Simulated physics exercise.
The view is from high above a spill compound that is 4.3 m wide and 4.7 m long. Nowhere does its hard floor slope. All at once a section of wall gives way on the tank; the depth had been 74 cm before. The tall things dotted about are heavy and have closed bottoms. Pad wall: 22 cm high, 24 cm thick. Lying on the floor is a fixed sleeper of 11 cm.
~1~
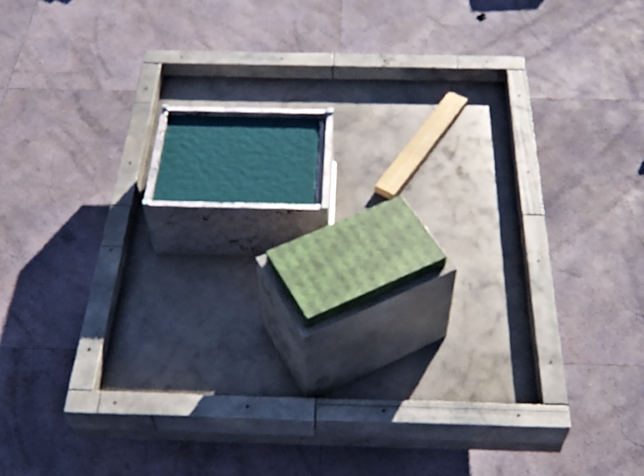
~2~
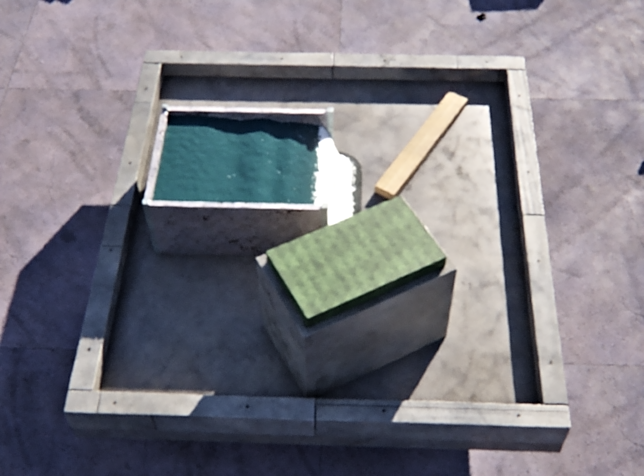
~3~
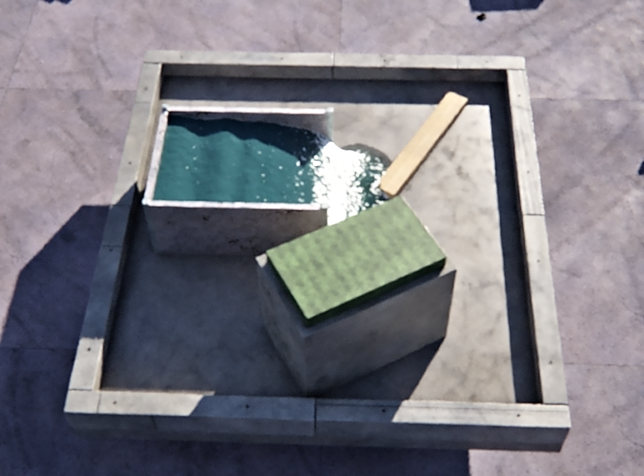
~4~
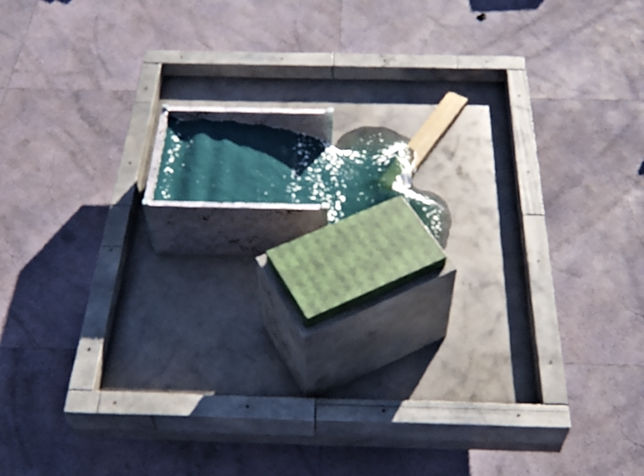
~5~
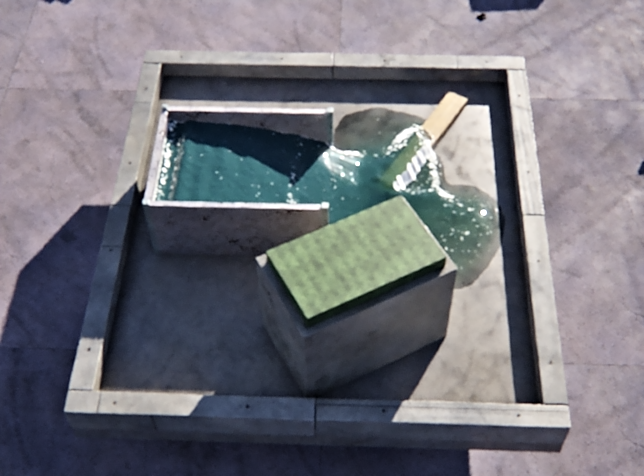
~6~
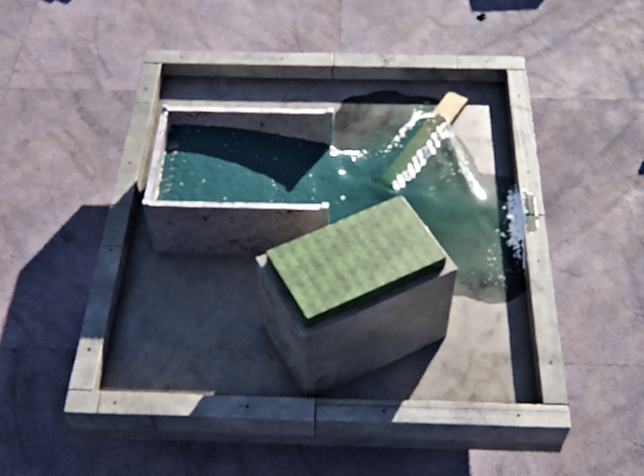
The clip shows a walled square compound seen from above, where dark green water pours from the right side of a raised tank, spreads past a green-topped block, washes over a wooden plank and reaches the right-hand wall.
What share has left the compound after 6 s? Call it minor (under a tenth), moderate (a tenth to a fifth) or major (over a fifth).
Moderate.
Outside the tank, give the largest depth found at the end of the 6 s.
Around 20 centimetres.
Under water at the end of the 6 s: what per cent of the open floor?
Close to 95 in a hundred.
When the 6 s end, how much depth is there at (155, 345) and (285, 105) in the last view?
First spot 5 cm, second spot 5 cm.
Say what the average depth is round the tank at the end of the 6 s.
Roughly 9 centimetres.
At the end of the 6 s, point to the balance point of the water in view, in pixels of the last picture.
At roughly (341, 227).
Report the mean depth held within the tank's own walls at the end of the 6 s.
It averages close to 6 cm.
A moment later water covers 35 % of the floor and is deepest (32 cm) near (376, 273); 0 % is over the wall.
Soon after water covers 40 % of the floor and is deepest (33 cm) near (376, 273); 1 % is over the wall.
Next water covers 60 % of the floor and is deepest (32 cm) near (493, 89); 9 % is over the wall.
Later on water covers 70 % of the floor and is deepest (29 cm) near (338, 408); 13 % is over the wall.
At the end water covers 70 % of the floor and is deepest (20 cm) near (411, 362); 13 % is over the wall.
